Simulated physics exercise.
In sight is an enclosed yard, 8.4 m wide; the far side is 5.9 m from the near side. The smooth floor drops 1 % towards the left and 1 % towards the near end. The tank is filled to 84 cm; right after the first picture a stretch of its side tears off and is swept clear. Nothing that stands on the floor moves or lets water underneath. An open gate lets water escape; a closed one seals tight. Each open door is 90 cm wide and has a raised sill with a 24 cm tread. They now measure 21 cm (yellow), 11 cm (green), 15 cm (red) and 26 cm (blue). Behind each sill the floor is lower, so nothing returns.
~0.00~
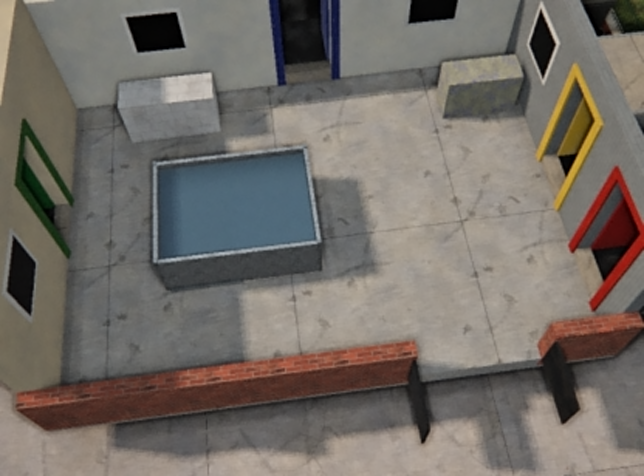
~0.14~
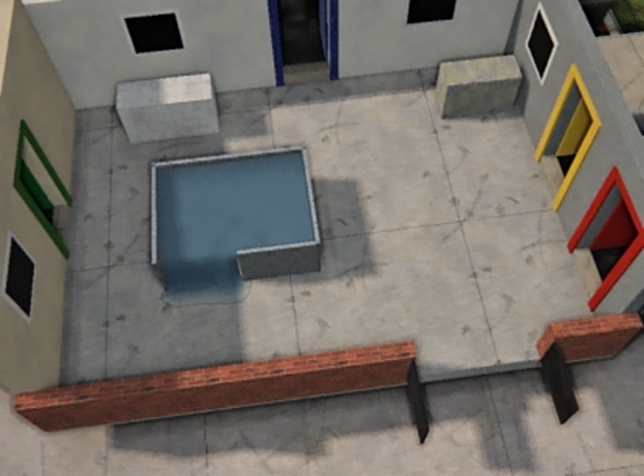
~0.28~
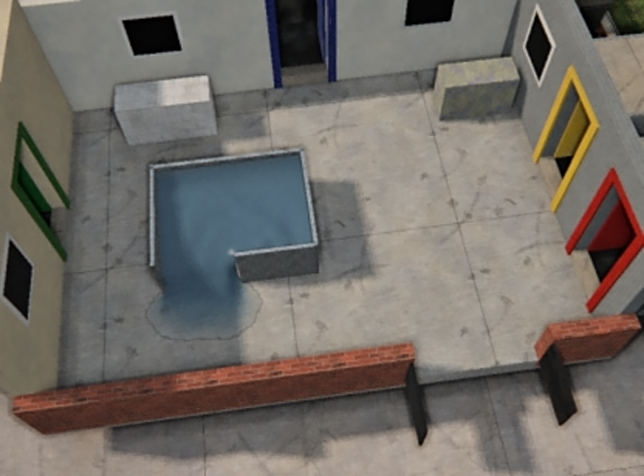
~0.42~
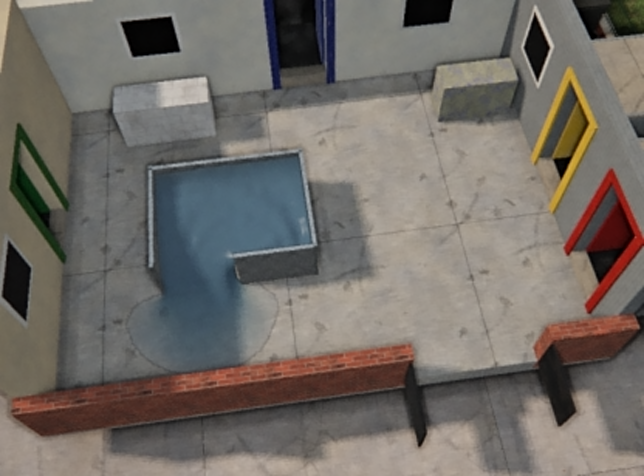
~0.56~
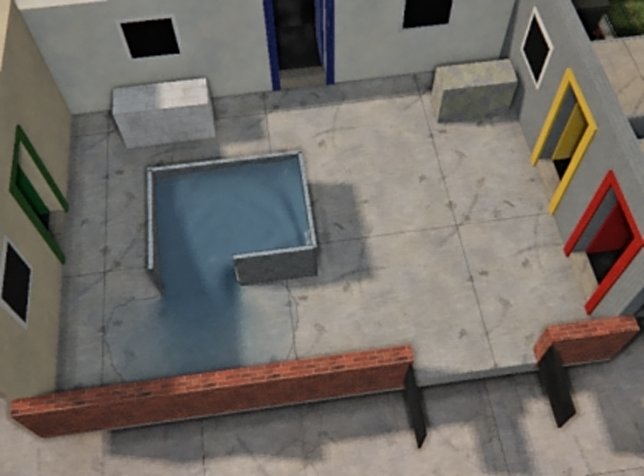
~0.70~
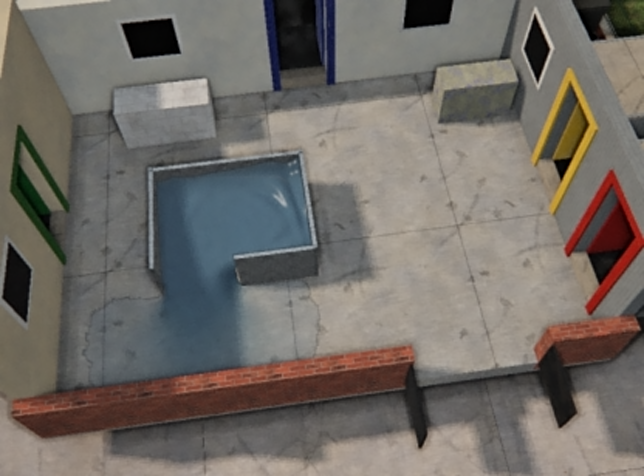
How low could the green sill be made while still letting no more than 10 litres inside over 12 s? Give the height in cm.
Some 12 cm above the ground.
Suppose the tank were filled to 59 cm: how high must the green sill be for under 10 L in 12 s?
Some 8.5 cm.
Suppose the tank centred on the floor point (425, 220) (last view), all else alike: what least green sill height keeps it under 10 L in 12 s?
Then roughly 7.5 cm.
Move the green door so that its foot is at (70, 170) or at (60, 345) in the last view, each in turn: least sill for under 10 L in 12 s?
Roughly 16 and 34 cm.
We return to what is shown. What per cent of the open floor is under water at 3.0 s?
About 55 per cent.
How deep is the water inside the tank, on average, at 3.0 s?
Some 33 cm.
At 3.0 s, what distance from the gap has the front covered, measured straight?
Some 6.2 m out.
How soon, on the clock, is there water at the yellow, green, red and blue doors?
Arrival: Yellow 3.6 s, green 2.2 s, red 2.8 s, blue 5.5 s.
After 1.4 s water covers 15 % of the floor, deepest (72 cm) near (55, 415); it has not reached the green door.
After 3.0 s water covers 55 % of the floor, deepest (42 cm) near (67, 413); 8 cm at the green door, 0 litres in over its 11 cm sill.
After 12.0 s water covers 100 % of the floor, deepest (14 cm) near (55, 415); 11 cm at the green door, 15 litres in over its 11 cm sill.
At the green door as built, the water arrived by 2.2 s and peaked near 15 cm at 9.4 s.
Run again over the same 12 s with other heights there, 15 litres in over 11 cm, 2 litres over 14.5 cm. The limit of 10 litres is kept from about 12 cm up.
